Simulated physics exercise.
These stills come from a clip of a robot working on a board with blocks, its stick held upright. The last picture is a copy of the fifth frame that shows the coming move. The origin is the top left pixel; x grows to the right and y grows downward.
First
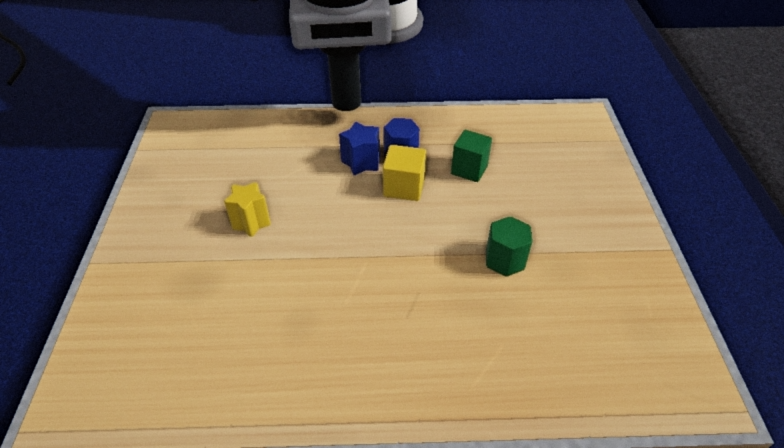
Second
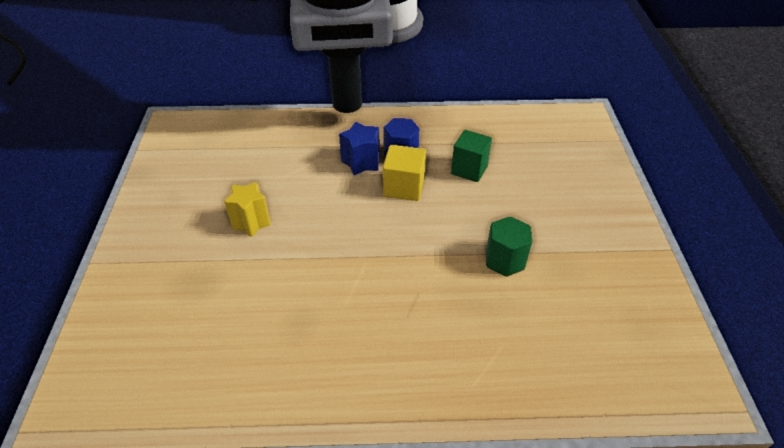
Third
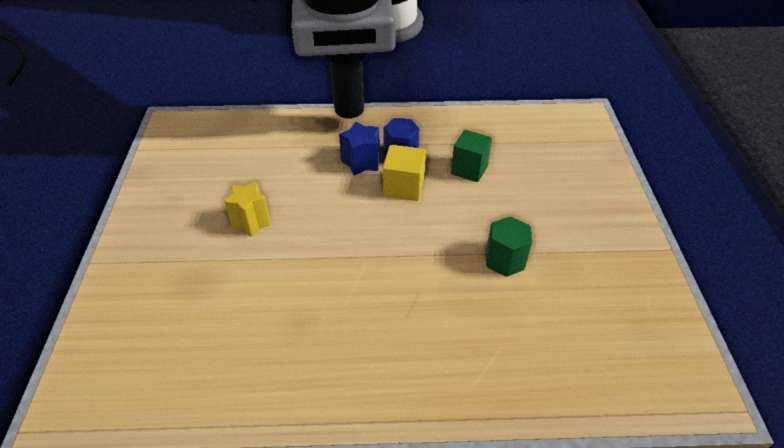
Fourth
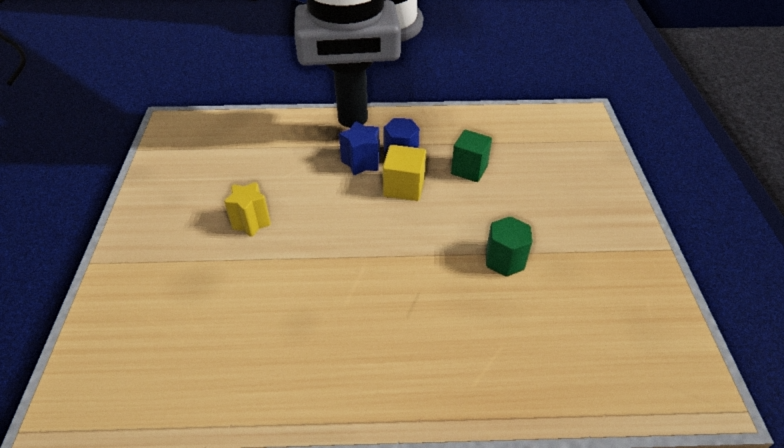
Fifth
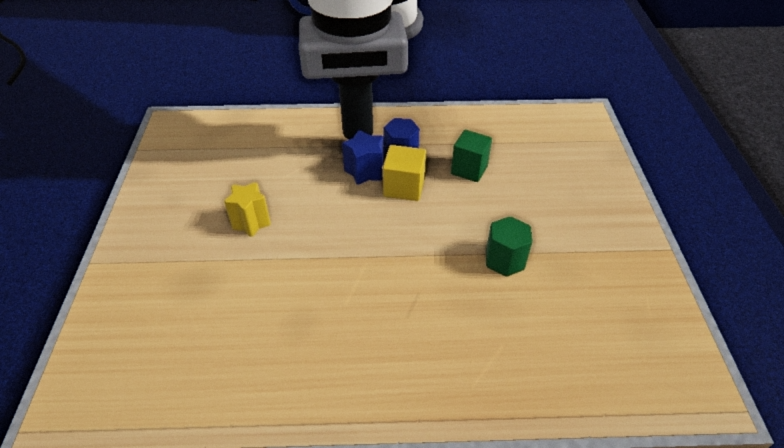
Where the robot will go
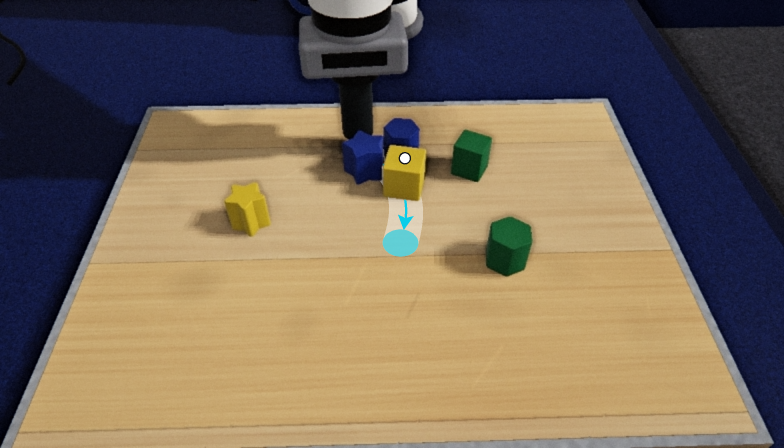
To begin with, a robot's dark stick stays nearly still at the far edge of a wooden board holding blue, yellow and green blocks. The stick then moves a short way toward the viewer and slightly right, and pushes the blue star block slightly nearer while the other blocks stay still.
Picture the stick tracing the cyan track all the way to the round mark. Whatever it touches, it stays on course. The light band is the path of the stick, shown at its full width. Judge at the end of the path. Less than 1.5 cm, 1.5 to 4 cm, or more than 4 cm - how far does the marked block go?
Of the three bands, it's over 4 cm.
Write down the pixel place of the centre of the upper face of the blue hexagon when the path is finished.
Its top centre lands on (420, 134).
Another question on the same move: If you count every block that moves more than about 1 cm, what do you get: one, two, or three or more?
Going by the path, three or more of them shift by more than about 1 cm.
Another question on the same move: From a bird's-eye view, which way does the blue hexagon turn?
Viewed from overhead, the blue hexagon winds up turned anticlockwise.
Drawn move, from (359, 148) via (390, 171) and (406, 204), ending at (400, 243); the dot is on the yellow square.
One third of the way, stick at (390, 156); blue star block at (368, 159), turned 20° clockwise; blue hexagon at (419, 133), turned 55° anticlockwise; yellow square at (414, 166).
Two thirds of the way, stick at (406, 189); blue star block at (370, 168), turned 70° clockwise; blue hexagon at (420, 134), turned 60° anticlockwise; yellow square at (441, 195), turned 30° anticlockwise.
At the end, stick at (401, 227); blue star block at (370, 168), turned 70° clockwise; blue hexagon at (420, 134), turned 60° anticlockwise; yellow square at (446, 206), turned 80° anticlockwise; green square still.
